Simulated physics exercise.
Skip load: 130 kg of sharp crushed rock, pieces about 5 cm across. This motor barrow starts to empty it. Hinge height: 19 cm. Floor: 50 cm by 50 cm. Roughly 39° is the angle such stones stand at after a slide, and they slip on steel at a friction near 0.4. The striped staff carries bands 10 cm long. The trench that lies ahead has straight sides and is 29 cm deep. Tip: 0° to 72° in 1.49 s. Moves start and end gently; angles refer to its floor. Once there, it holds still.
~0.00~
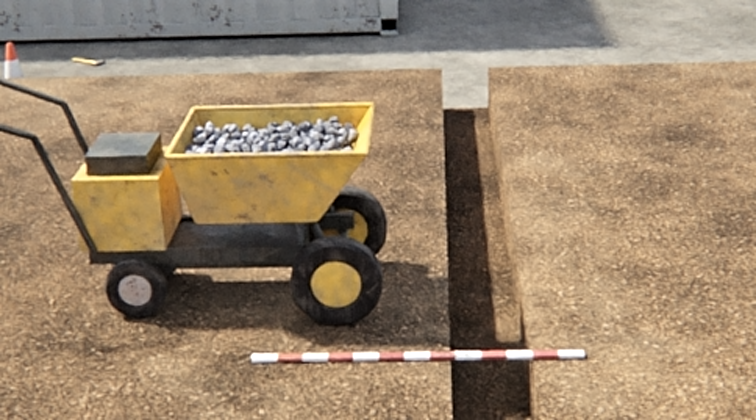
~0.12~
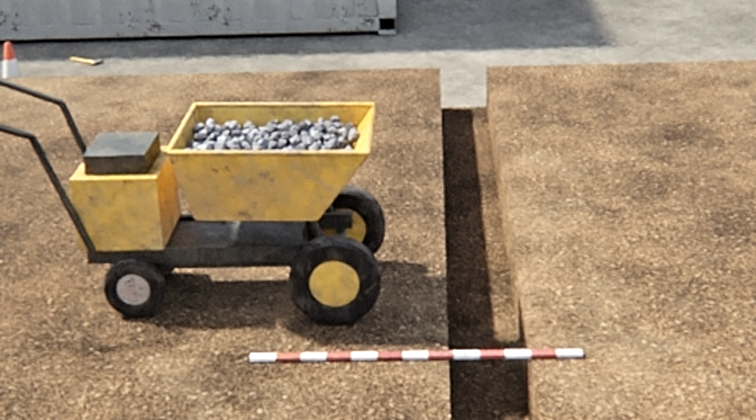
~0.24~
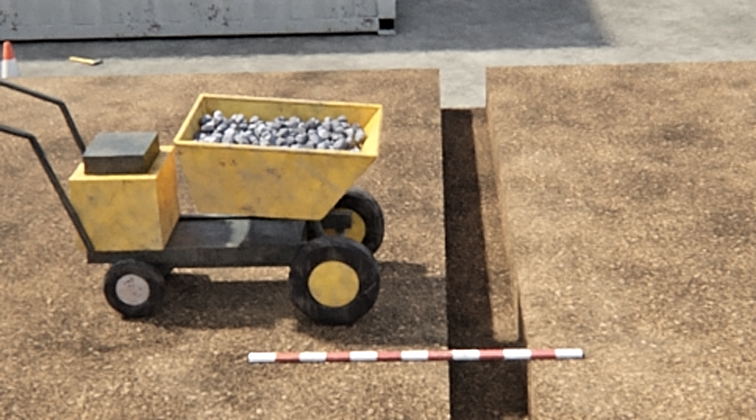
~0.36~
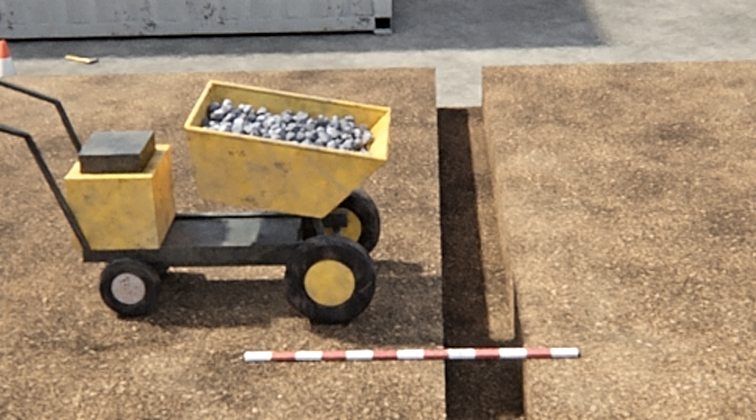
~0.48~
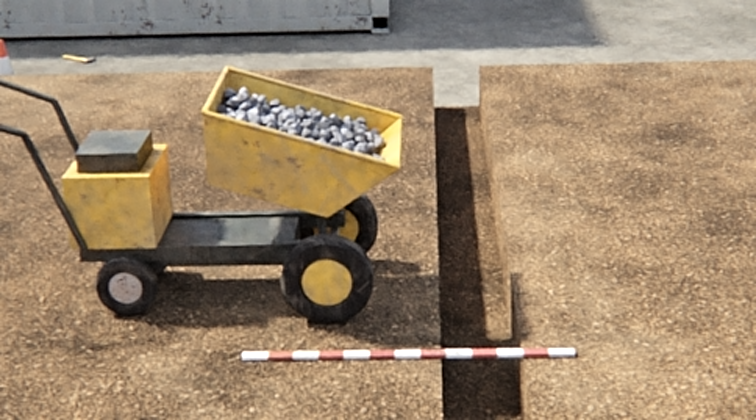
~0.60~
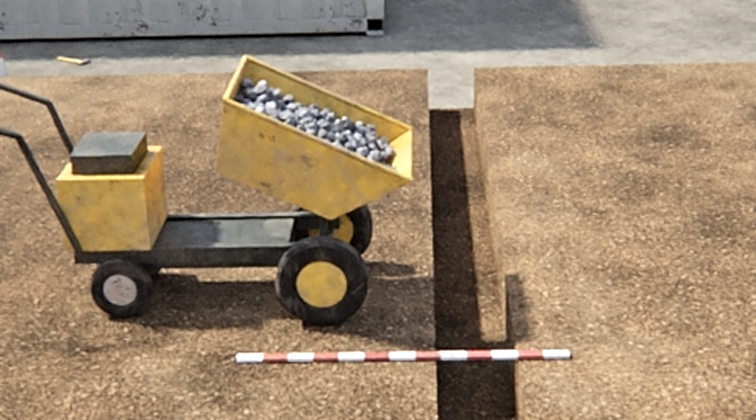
A yellow motor barrow loaded with grey stones stood on brown ground beside a narrow trench, and its skip gradually tilted toward the right, the back rising high above the dark frame.
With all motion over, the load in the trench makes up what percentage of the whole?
It makes up about 61 percent of the whole load.
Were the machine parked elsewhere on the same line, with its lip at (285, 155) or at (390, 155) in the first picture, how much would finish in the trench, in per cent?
First place roughly 50%, second roughly 50%.
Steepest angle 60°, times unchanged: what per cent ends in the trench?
Near 20 per cent then.
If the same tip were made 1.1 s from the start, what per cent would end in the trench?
Around 60 per cent would end in the trench.
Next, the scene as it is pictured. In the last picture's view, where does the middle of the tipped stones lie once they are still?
Somewhere around (488, 325) in the last picture.
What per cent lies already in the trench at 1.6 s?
I'd say near 15 per cent at that time.
After 1.1 s the floor is at 61°; 100 % in the skip; the foremost stones are at (458, 222).
After 1.6 s the floor is at 72°; 77 % in the skip, 15 % in the trench, 8 % past the trench; the foremost stones are at (557, 291).
After 1.9 s the floor is at 72°; 51 % in the skip, 29 % in the trench, 19 % past the trench; the foremost stones are at (611, 287).
After 3.9 s the floor is at 72°; 19 % in the skip, 61 % in the trench, 20 % past the trench; the foremost stones are at (617, 280).
